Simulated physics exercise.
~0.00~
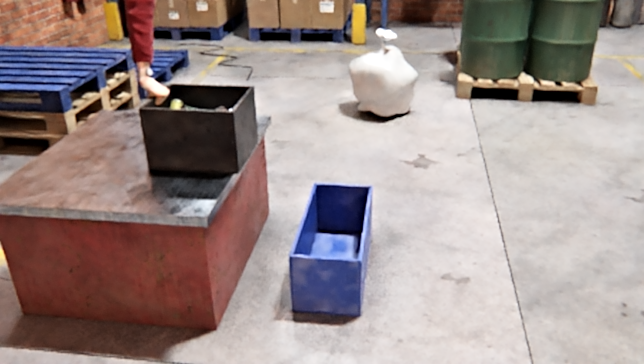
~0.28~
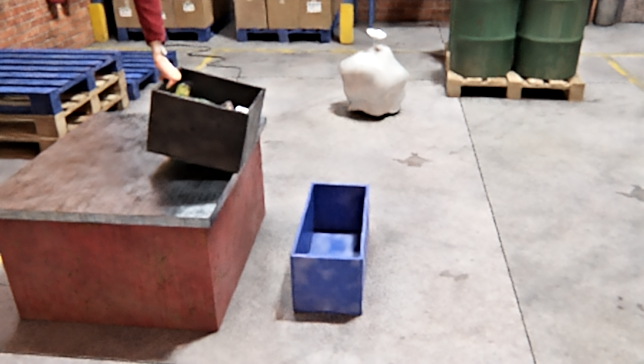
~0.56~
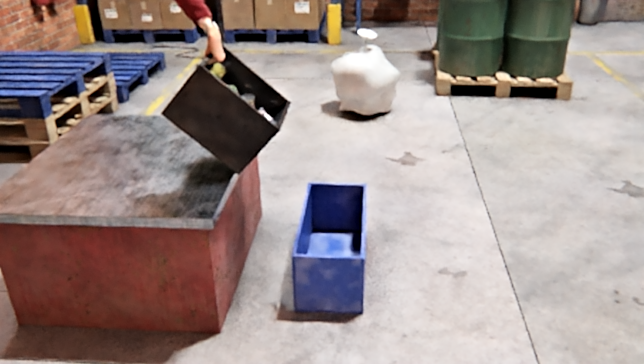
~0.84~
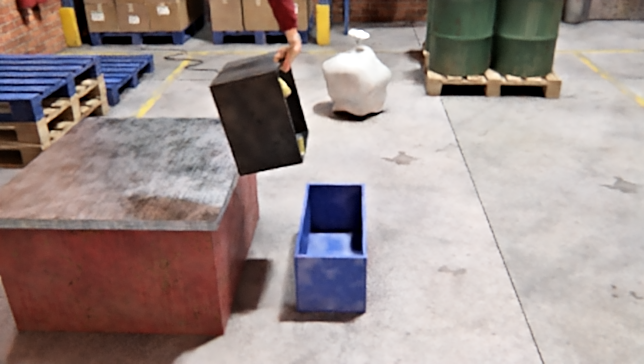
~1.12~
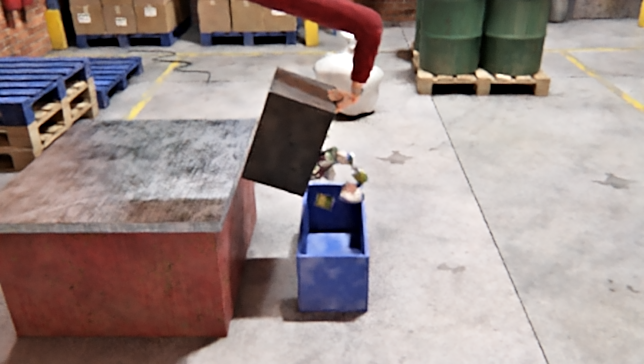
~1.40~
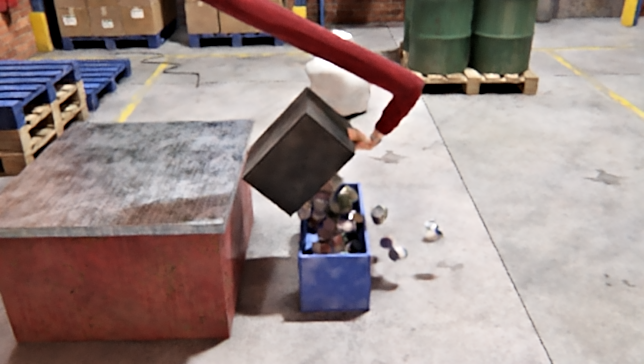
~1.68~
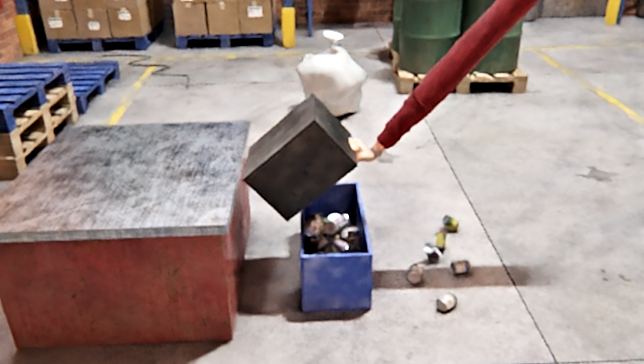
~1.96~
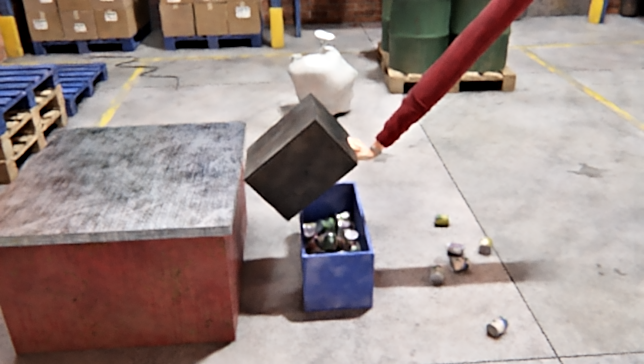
A black crate on a bench was lifted and tipped over to the right by a hand in a red sleeve, spilling small tins into the blue box on the floor; most landed inside, but a few tumbled past it and ended up on the concrete.
